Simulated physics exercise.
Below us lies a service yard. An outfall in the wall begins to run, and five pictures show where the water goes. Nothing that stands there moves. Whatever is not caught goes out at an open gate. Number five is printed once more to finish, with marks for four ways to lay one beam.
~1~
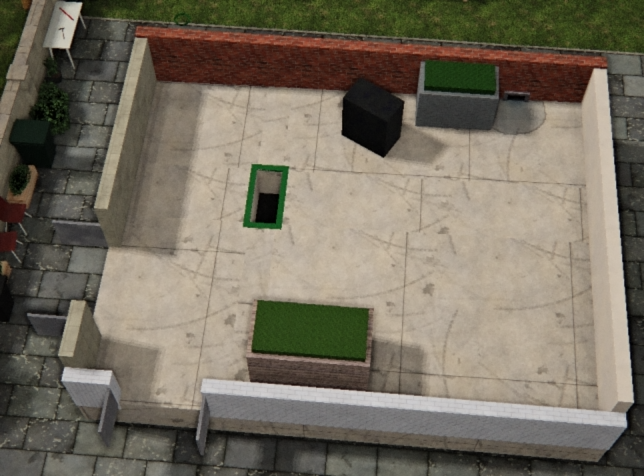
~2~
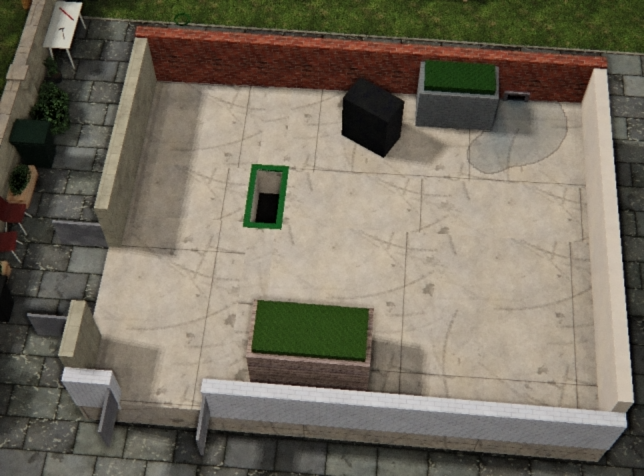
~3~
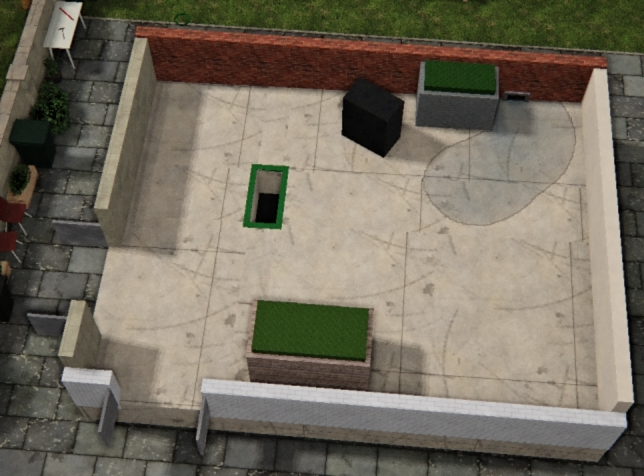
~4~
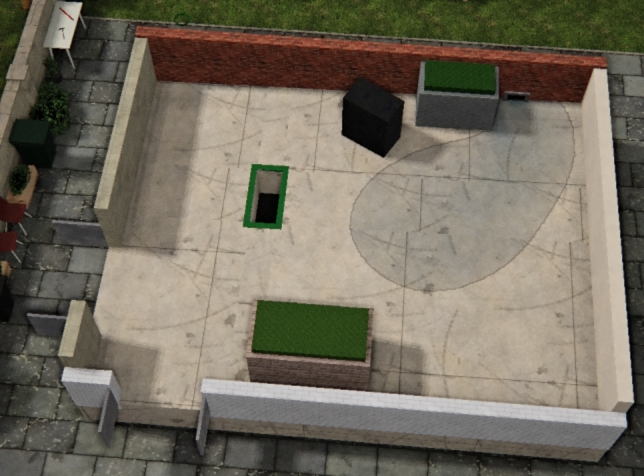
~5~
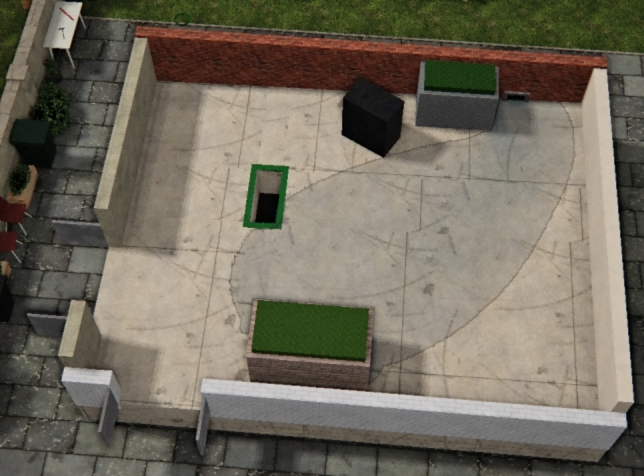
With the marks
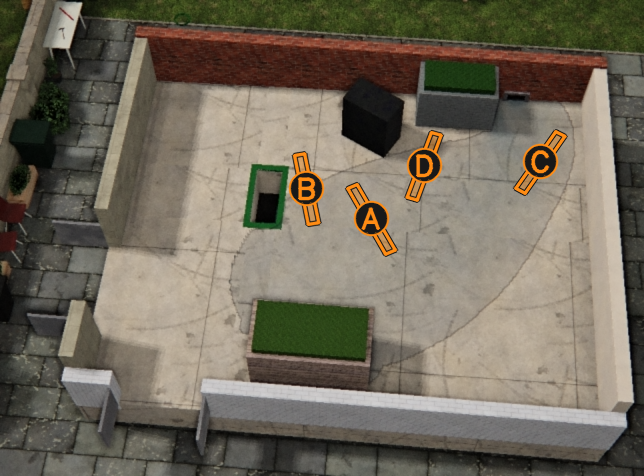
In a walled service yard, a shallow sheet of water appeared near the grey planter at the back right and spread across the paving towards the lower left, reaching the front planter.
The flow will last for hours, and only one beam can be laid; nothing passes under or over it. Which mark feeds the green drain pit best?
Position A.
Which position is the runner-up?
Position C.
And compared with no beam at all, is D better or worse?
Position D is worse.
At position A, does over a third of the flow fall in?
No.
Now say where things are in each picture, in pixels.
Outfall at (516, 96); green drain pit at (266, 196); open gate at (112, 290); open gate at (165, 394); water covers 2 % of the ground and shows as far out as (507, 128); green drain pit still dry.
Water covers 4 % of the ground and shows as far out as (485, 165); green drain pit still dry.
Water covers 10 % of the ground and shows as far out as (459, 216); green drain pit still dry.
Water covers 20 % of the ground and shows as far out as (385, 271); green drain pit still dry.
Water covers 35 % of the ground and shows as far out as (239, 309); green drain pit still dry.
On the marked copy, A from (352, 186) to (390, 252); B from (299, 154) to (313, 223); C from (520, 190) to (560, 134); D from (412, 198) to (436, 133).
For position A, about 19 % of the stream runs into the green drain pit, about 81 % out by the gates.
For position B, about 2 % of the stream runs into the green drain pit, about 97 % out by the gates.
For position C, about 12 % of the stream runs into the green drain pit, about 87 % out by the gates.
For position D, next to none of the stream runs into the green drain pit, about 98 % out by the gates.
